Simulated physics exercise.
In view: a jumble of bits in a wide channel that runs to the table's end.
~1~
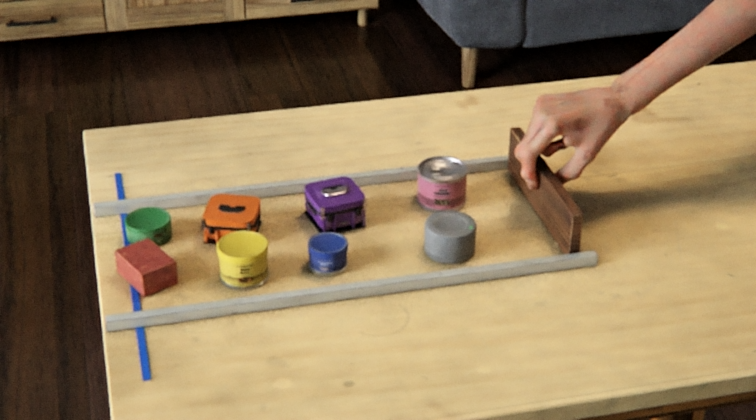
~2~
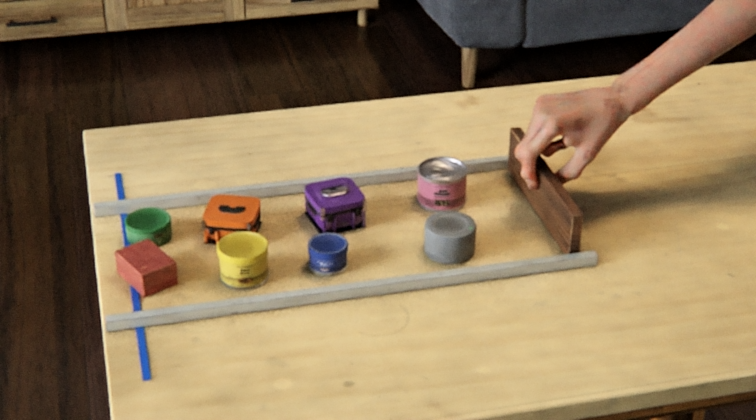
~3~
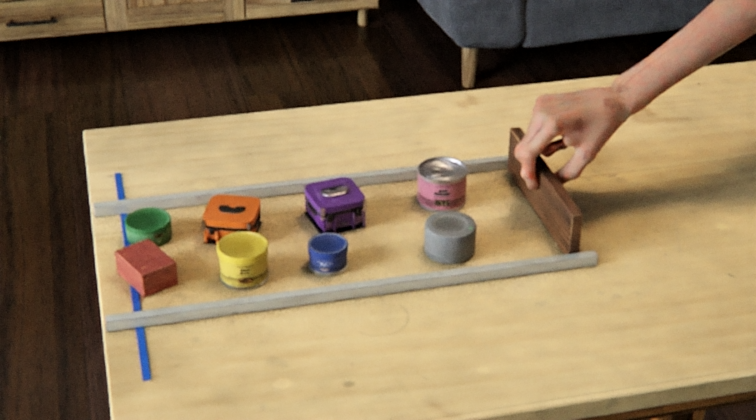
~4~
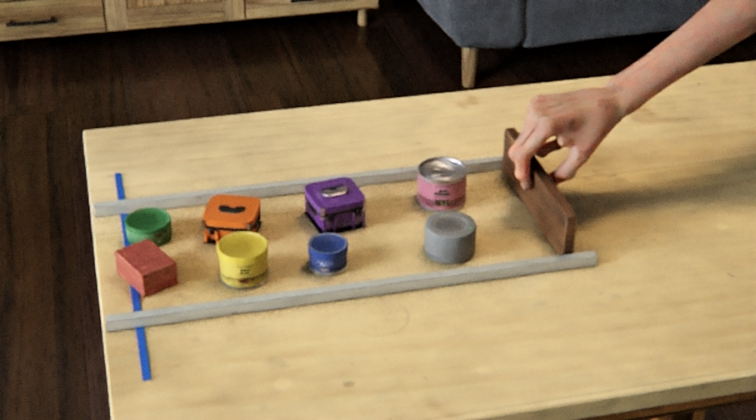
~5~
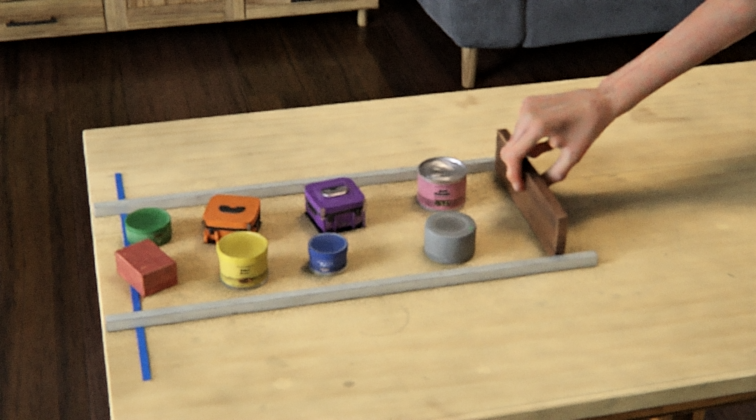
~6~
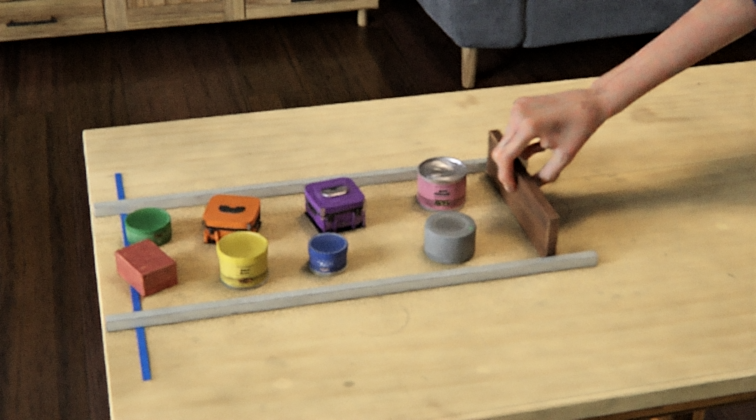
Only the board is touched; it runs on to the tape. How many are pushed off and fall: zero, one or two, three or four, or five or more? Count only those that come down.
The number that fall off is five or more.
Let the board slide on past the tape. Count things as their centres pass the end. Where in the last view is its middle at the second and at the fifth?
First at (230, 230), next at (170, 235).
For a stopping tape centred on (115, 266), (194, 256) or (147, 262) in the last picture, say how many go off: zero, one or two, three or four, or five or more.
Taking them in turn, five or more; three to four; at least five.
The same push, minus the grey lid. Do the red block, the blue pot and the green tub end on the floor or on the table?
The red block tumbles off; the blue pot holds on; the green tub tumbles off.
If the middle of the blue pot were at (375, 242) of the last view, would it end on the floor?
Then it survives.
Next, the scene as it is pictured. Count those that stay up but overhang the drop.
2 of them.
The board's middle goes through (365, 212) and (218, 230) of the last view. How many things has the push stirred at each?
First 5, then 8.
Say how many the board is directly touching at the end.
The number is 2.
A little later, none off yet; red block at rest near (146, 267); green tub at rest near (149, 228); yellow tin at rest near (244, 261).
When it is over, the number that fall off is five or more; down, purple case, blue pot, orange case, yellow tin, green tub and red block.
